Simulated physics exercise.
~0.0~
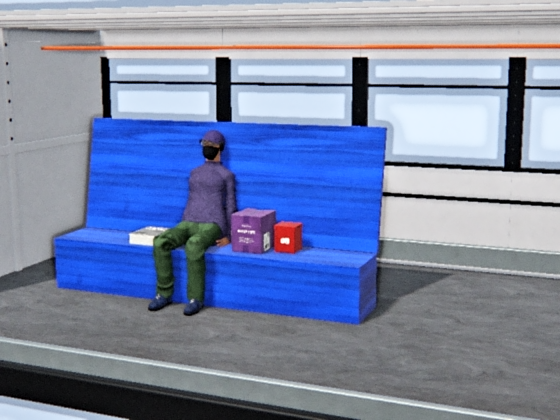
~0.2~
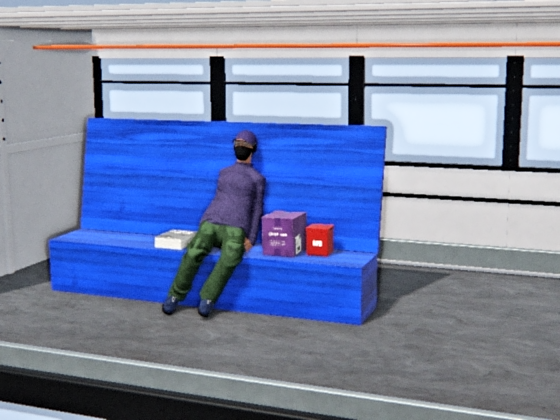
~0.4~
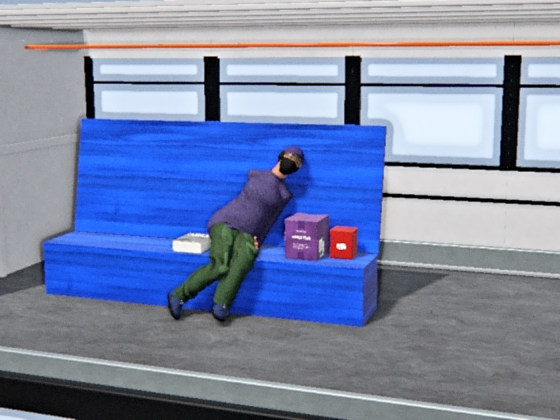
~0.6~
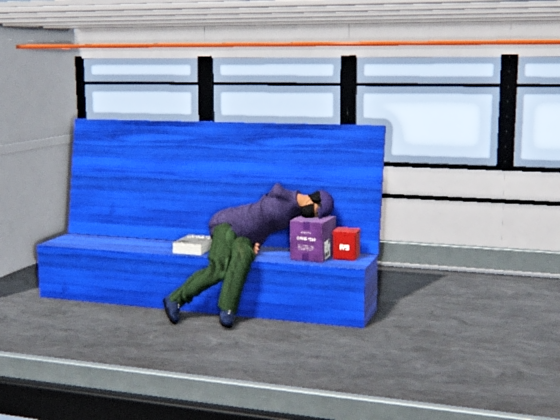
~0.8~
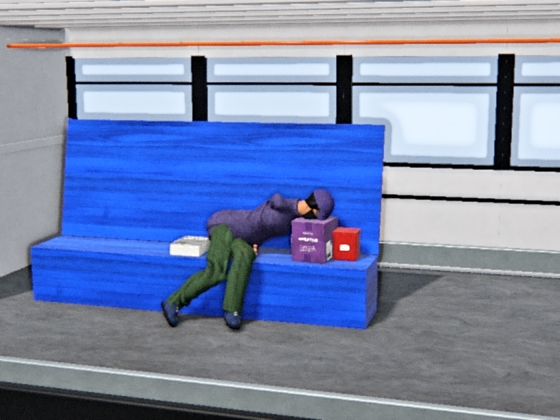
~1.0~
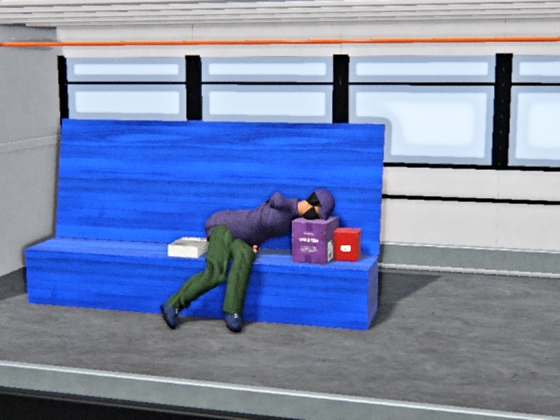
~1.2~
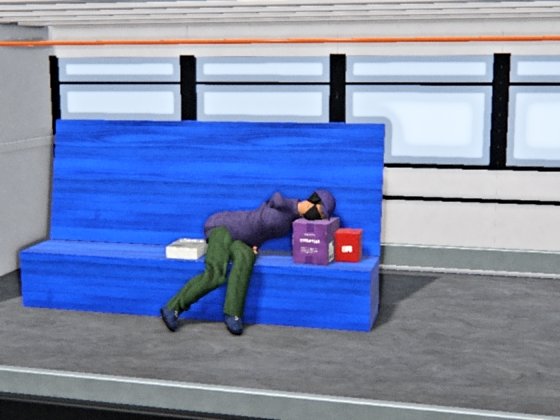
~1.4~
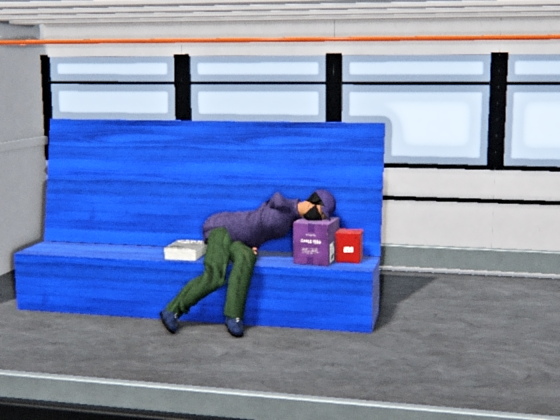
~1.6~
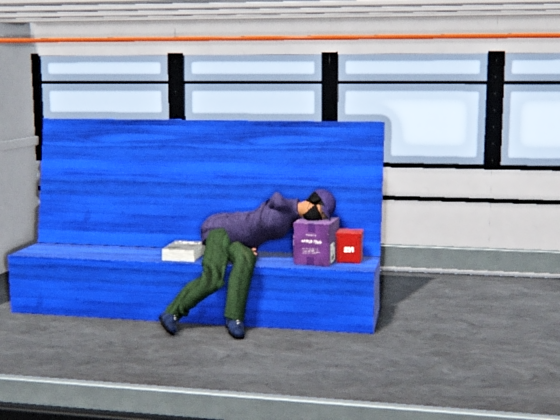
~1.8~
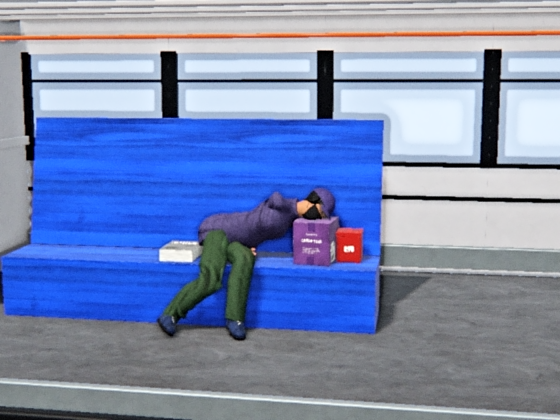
Person in cap and dark mask slumping right on a blue bench, head settling on a purple box as nearby items slide and stop.
